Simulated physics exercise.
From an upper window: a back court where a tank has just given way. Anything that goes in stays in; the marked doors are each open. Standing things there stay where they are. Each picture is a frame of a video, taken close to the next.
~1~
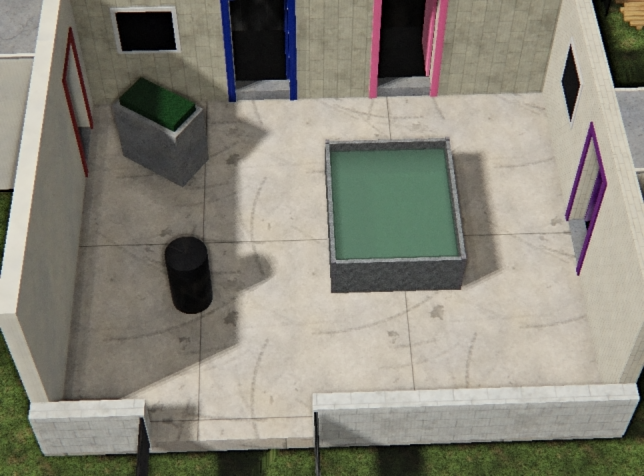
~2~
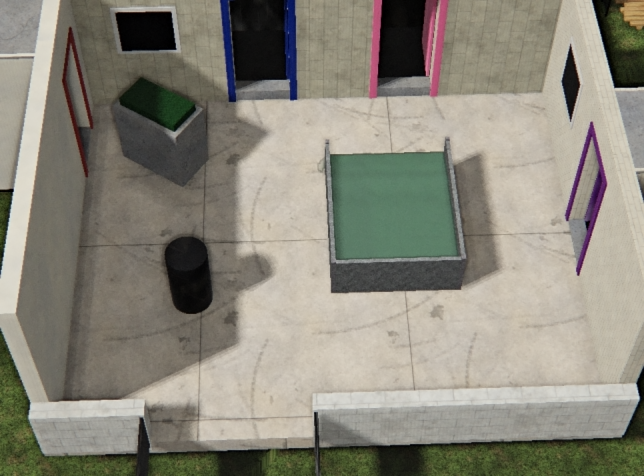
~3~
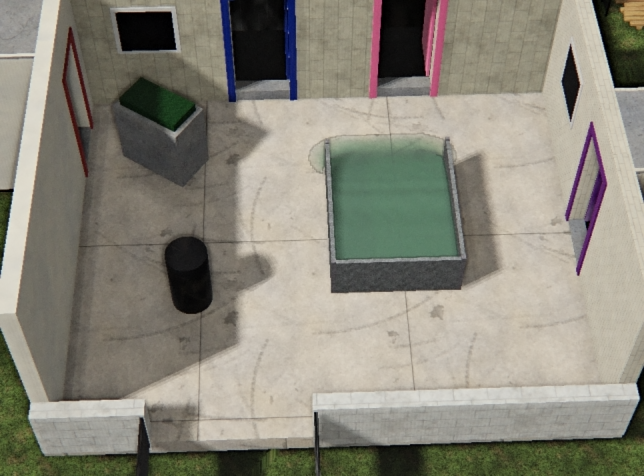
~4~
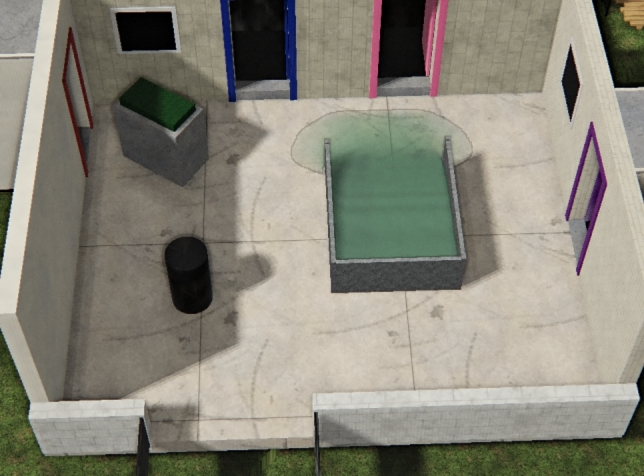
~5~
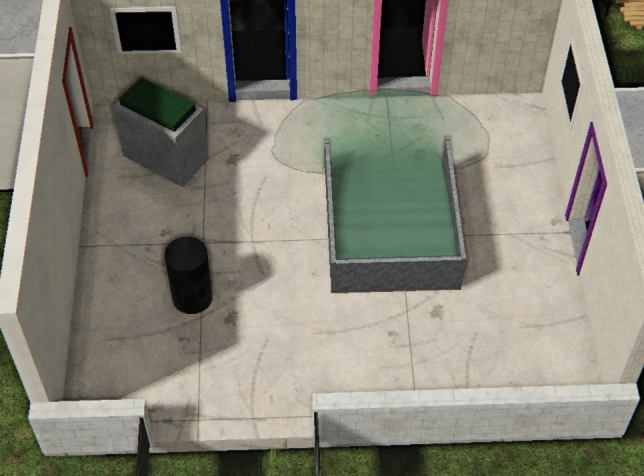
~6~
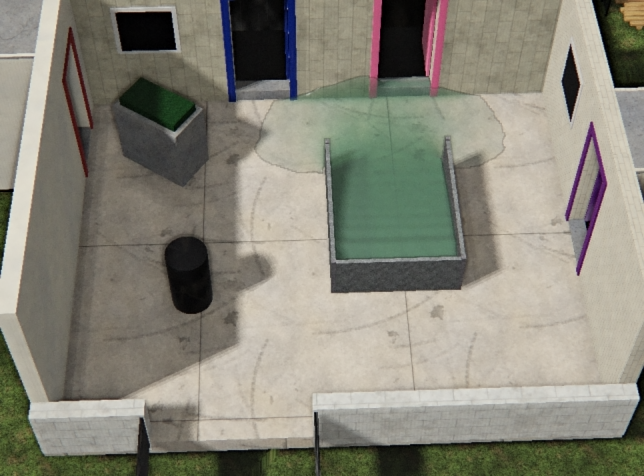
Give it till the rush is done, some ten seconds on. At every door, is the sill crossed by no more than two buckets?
In order: I expect the blue door to let through an acceptable amount; I expect the pink door to let through too much; I expect the purple door to let through an acceptable amount; I expect the red door to let through too much.
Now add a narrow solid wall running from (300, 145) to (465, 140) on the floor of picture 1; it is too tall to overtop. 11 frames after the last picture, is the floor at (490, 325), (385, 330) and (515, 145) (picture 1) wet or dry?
Taking the points in order, they are high and dry, high and dry and inundated.
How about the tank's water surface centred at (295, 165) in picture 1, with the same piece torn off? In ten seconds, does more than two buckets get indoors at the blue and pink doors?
The blue one overshoots it, the pink one falls short.
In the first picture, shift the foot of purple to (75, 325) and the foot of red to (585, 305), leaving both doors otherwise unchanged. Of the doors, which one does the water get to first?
Answer: The pink door.
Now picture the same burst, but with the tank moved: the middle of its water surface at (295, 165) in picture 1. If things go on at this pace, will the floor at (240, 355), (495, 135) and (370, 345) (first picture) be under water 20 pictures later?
Going through them in that order: Still bare, waterlogged and still bare.
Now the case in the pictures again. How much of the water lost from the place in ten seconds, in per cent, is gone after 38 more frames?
Near 55 in a hundred.
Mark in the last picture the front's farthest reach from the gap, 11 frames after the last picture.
Somewhere around (94, 106).
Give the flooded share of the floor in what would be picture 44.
About 80 per cent.
A moment on, water covers 15 % of the floor; the blue door wet at the sill, nothing in, the pink door over two buckets in, the purple door not reached, the red door not reached.
Next, water covers 25 % of the floor; the blue door wet at the sill, nothing in, the pink door far over two buckets in, the purple door not reached, the red door not reached.
Then, water covers 50 % of the floor; the blue door wet at the sill, nothing in, the pink door far over two buckets in, the purple door wet at the sill, nothing in, the red door under two buckets in.
Later, water covers 80 % of the floor; the blue door wet at the sill, nothing in, the pink door far over two buckets in, the purple door wet at the sill, nothing in, the red door over two buckets in.
In the end, water covers 100 % of the floor; the blue door wet at the sill, nothing in, the pink door far over two buckets in, the purple door wet at the sill, nothing in, the red door over two buckets in.
